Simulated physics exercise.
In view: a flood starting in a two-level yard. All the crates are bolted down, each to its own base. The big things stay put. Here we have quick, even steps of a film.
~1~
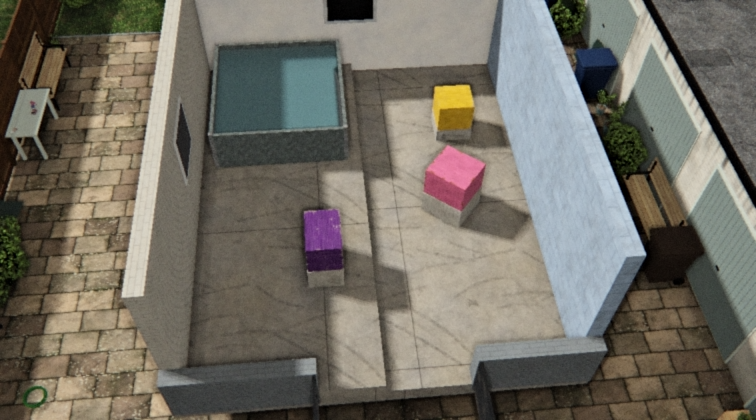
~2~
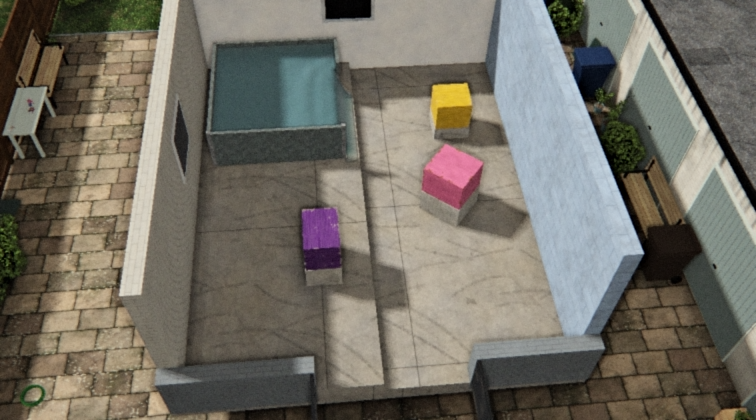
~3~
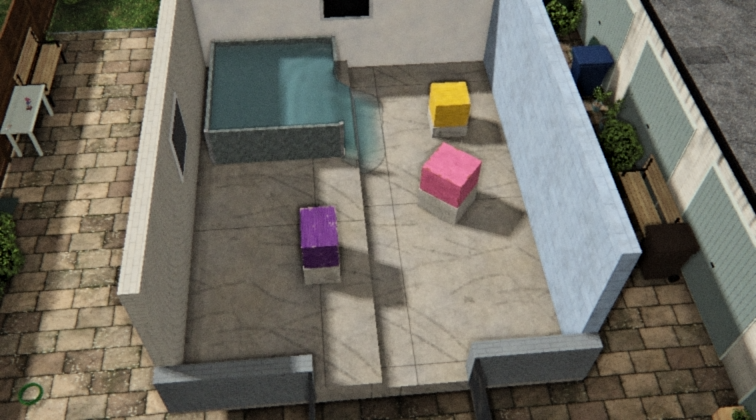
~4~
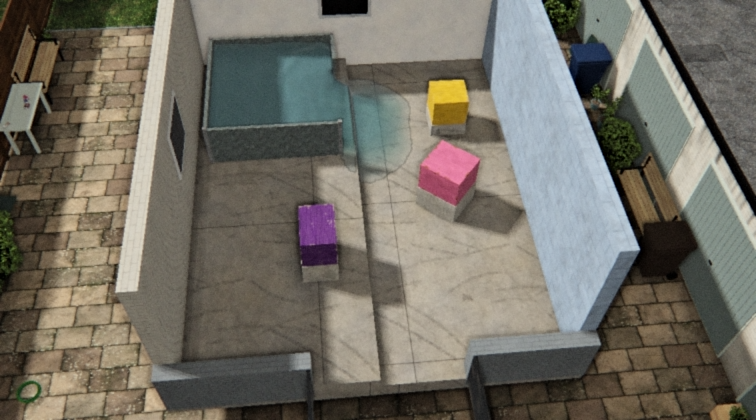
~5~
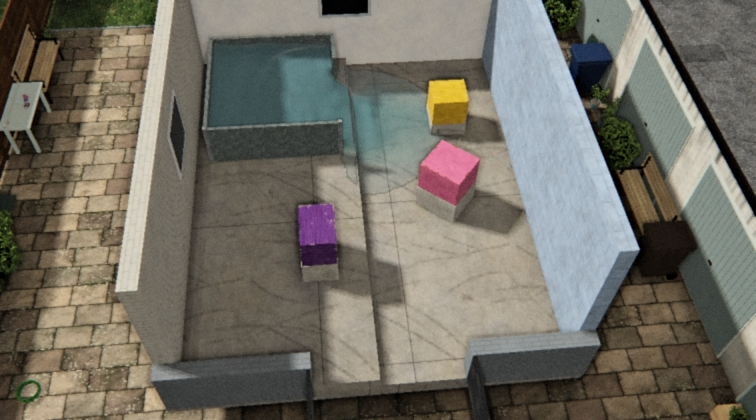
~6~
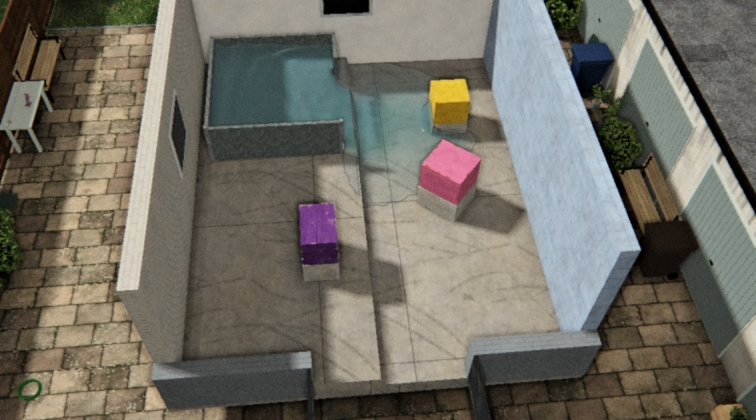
At first, a walled tank of teal water sits still in the corner of a yard where purple, pink and yellow blocks rest on pale bases. Then water pours out through its right side and spreads in a thin sheet across the paving, reaching around the yellow block's base.
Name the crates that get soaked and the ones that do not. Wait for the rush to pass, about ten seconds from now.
In the end the yellow crate gets caught by the water; the pink crate doesn't get caught by the water; the purple crate doesn't get caught by the water.
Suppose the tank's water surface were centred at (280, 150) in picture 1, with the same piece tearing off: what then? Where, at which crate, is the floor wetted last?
My pick is the crate marked purple.
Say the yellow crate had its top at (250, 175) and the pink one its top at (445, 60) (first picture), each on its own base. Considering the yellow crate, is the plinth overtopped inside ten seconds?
Result - the yellow crate avoids the flood.
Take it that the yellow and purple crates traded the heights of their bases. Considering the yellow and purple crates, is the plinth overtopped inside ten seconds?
In short, yellow is inundated; purple is left untouched.
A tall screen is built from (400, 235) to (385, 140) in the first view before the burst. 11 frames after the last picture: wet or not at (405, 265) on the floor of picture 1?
There: Covered.
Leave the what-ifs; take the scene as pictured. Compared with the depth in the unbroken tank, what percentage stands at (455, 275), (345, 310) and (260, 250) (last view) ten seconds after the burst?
Estimate: 18, 0, 0 %.
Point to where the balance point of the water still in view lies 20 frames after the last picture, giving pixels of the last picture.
The spot I would choose is (393, 144).
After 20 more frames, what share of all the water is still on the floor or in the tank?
Around 100 in a hundred.
A moment on, water covers 30 % of the floor; the yellow crate water round its plinth, the pink crate water round its plinth, the purple crate not reached.
Next, water covers 40 % of the floor; the yellow crate water round its plinth, the pink crate water round its plinth, the purple crate not reached.
Then, water covers 60 % of the floor; the yellow crate water round its plinth, the pink crate water round its plinth, the purple crate not reached.
Later, water covers 60 % of the floor; the yellow crate water round its plinth, the pink crate water round its plinth, the purple crate not reached.
In the end, water covers 65 % of the floor; the yellow crate was topped, the pink crate stayed above the water, the purple crate stayed above the water.
